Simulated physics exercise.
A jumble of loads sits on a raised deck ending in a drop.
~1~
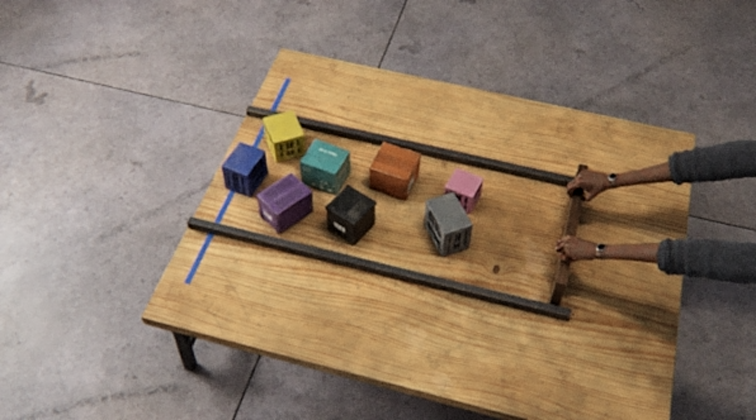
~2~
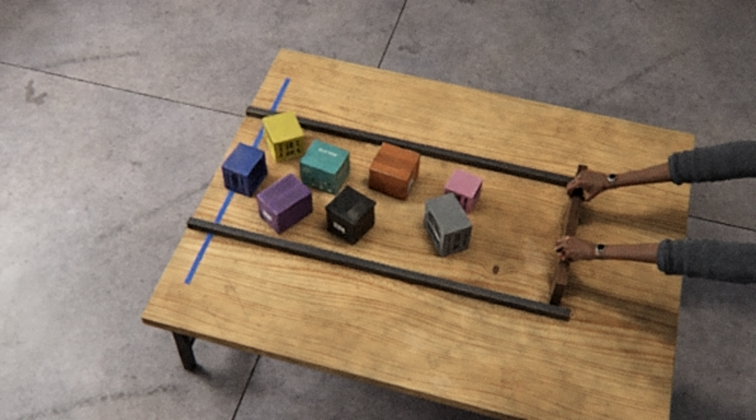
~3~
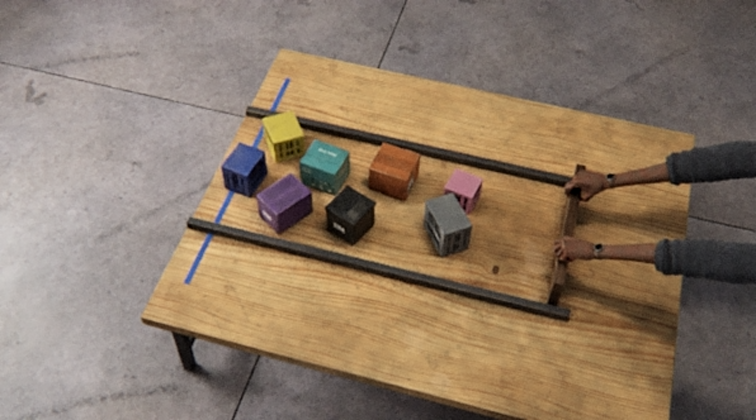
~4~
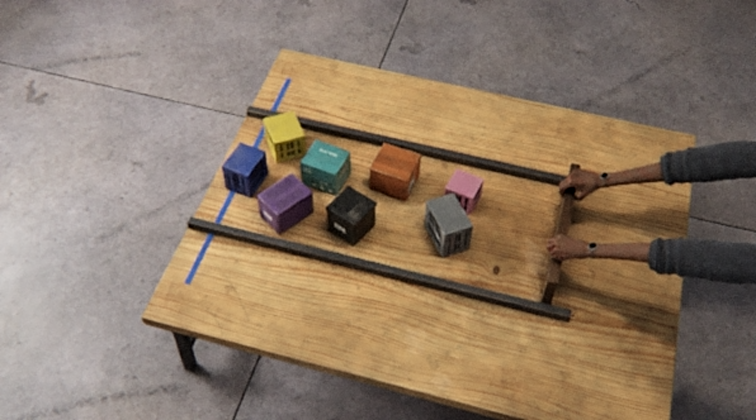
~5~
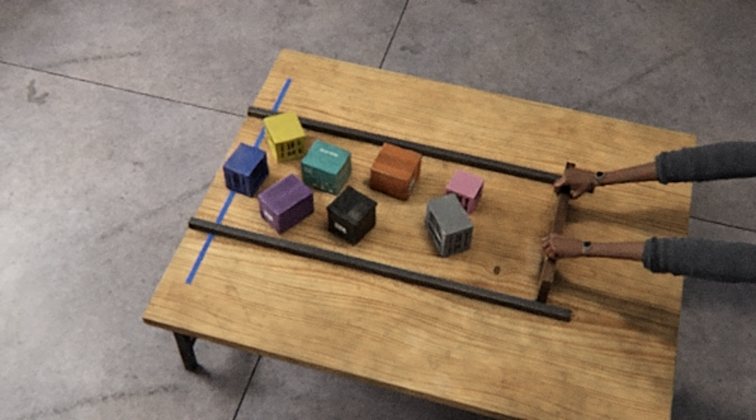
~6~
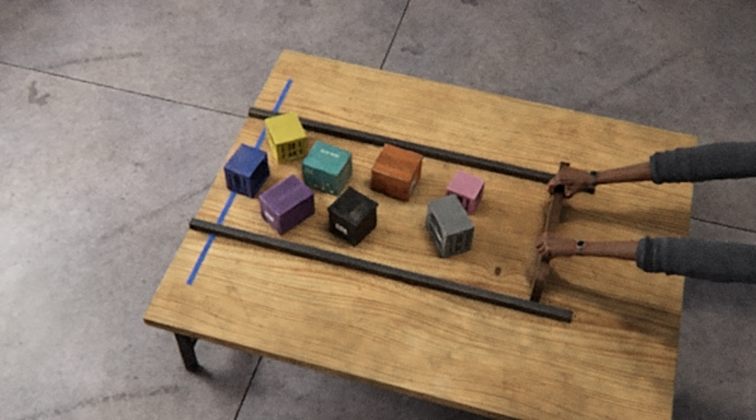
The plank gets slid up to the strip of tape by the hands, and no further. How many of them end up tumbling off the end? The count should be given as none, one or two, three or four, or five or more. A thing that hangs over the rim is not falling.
When it halts, more than four of them have come off.
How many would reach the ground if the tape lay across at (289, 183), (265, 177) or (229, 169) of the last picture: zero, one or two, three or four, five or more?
Going through the places as listed, I'd say three or four, then more than four, then 5 or more.
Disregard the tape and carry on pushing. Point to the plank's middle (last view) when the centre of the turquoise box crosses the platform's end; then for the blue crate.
First it's close to (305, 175), next close to (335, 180).
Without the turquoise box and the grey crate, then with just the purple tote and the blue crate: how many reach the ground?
You'd count 4 the first time and 3 the second time.
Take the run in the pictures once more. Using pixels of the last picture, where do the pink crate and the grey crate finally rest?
The pink crate ends up near (240, 142), and the grey crate near (226, 165).
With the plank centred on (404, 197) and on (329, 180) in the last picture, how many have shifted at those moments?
Tally at point one: 5; at point two: 8.
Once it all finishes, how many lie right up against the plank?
Counting them up gives 2.
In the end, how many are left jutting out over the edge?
The number overhanging is 2.
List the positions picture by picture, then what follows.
In the first picture, blue crate (245, 170); yellow crate (284, 136); purple tote (286, 204); plank (569, 234); tape (242, 172).
In the second picture, yellow crate (284, 137); plank (569, 234).
In the third picture, purple tote (285, 204); pink crate (463, 192).
In the fourth picture, blue crate (246, 170); orange parcel (395, 172).
In the fifth picture, yellow crate (285, 137); black tote (352, 216).
In the sixth picture, blue crate (247, 171); yellow crate (286, 138); purple tote (287, 205); plank (550, 231); tape (244, 173).
A little later, none off yet; blue crate at rest near (247, 171); yellow crate at rest near (286, 138); purple tote at rest near (287, 205).
Next, none off yet; blue crate at rest near (247, 171); yellow crate at rest near (286, 137); purple tote shifted a little near (276, 203).
Later still, one off so far; blue crate dropping near (180, 238); yellow crate shifted about its own width near (238, 121); purple tote shifted well along near (207, 195).
When it is over, the number that fall off is five or more; down, orange parcel, black tote, turquoise box, purple tote, yellow crate and blue crate.
